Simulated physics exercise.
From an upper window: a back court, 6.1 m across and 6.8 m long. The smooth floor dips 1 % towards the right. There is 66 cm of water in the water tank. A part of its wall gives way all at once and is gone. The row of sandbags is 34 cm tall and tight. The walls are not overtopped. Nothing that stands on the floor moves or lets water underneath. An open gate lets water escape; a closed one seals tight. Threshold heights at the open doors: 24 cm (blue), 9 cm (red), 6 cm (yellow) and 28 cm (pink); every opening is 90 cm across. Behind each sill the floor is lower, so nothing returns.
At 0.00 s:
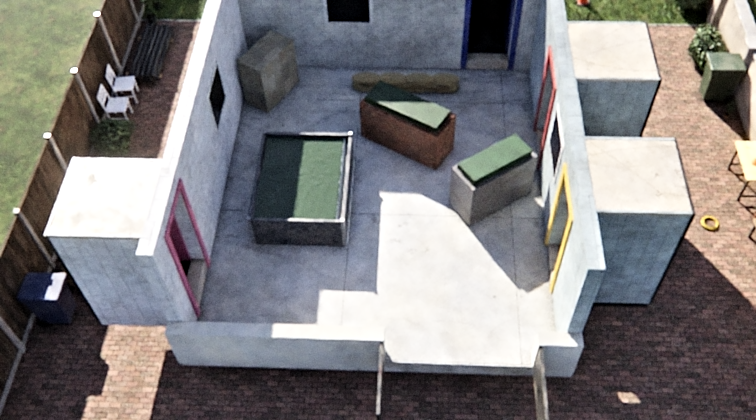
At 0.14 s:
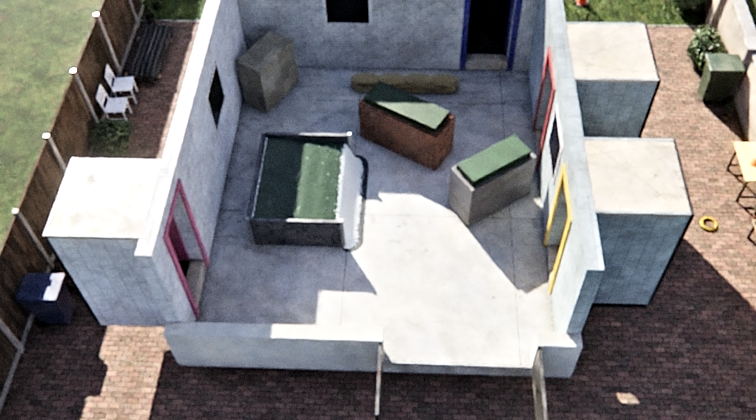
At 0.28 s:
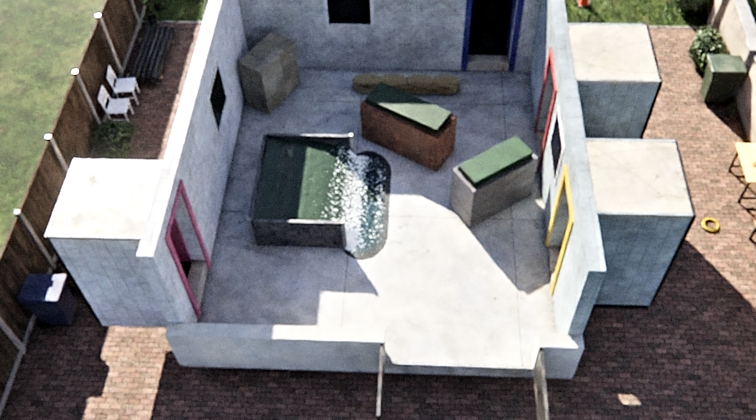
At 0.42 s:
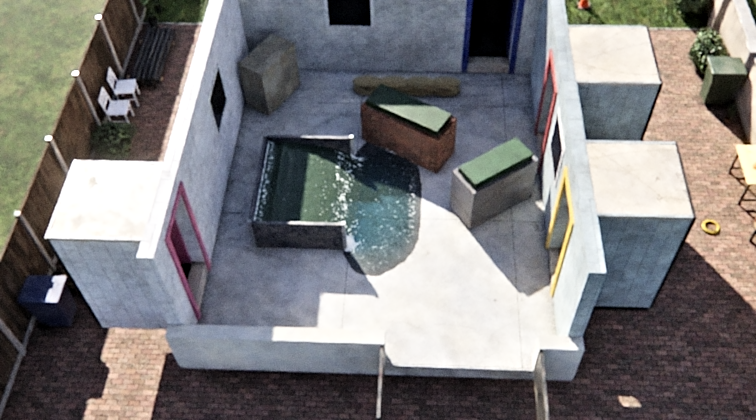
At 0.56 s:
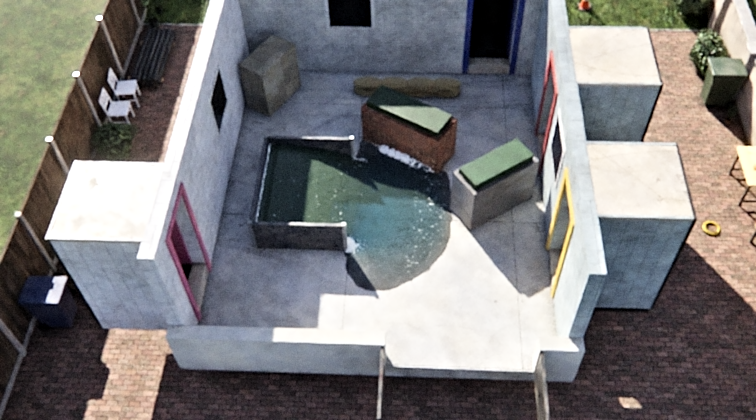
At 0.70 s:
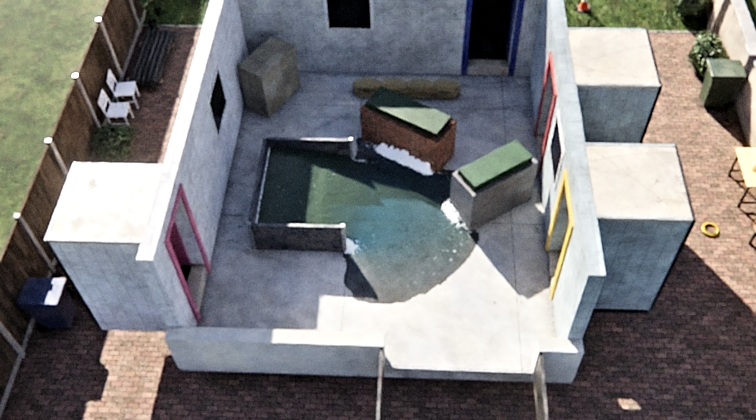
In a walled court, water bursts from a tank's right side and spreads around two green-topped blocks.
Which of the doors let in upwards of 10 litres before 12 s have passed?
The water let in: At the blue door it stays under the limit; at the red door it exceeds the limit; at the yellow door it passes the limit; at the pink door it keeps below the limit.
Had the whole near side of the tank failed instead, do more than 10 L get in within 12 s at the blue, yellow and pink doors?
Against that limit: Blue not over, yellow over, pink below.
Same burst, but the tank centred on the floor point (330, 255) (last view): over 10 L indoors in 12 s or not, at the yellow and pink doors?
Then: Yellow over, pink not over.
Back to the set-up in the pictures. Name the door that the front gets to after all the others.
The pink one.
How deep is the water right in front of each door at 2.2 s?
Depths in cm: Blue 0, red 15, yellow 11, pink 0.
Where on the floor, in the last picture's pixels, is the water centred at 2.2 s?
Around (411, 213).
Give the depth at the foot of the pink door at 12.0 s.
Roughly 1.0 cm deep.
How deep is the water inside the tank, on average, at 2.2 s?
Some 15 cm.
After 1.4 s water covers 30 % of the floor and is deepest (46 cm) near (459, 203); blue door not reached, red door 9 cm at the sill, 0 L in, yellow door 10 cm at the sill, 6 L in, pink door not reached.
After 2.2 s water covers 45 % of the floor and is deepest (42 cm) near (550, 360); blue door not reached, red door 15 cm at the sill, 34 L in, yellow door 11 cm at the sill, 65 L in, pink door not reached.
After 3.5 s water covers 55 % of the floor and is deepest (25 cm) near (524, 87); blue door 15 cm at the sill, 0 L in, red door 12 cm at the sill, 73 L in, yellow door 13 cm at the sill, 130 L in, pink door not reached.
After 7.0 s water covers 70 % of the floor and is deepest (12 cm) near (255, 98); blue door 8 cm at the sill, 0 L in, red door 7 cm at the sill, 80 L in, yellow door 7 cm at the sill, 167 L in, pink door not reached.
After 12.0 s water covers 80 % of the floor and is deepest (7 cm) near (527, 117); blue door 6 cm at the sill, 0 L in, red door 6 cm at the sill, 80 L in, yellow door 4 cm at the sill, 169 L in, pink door 1 cm at the sill, 0 L in.
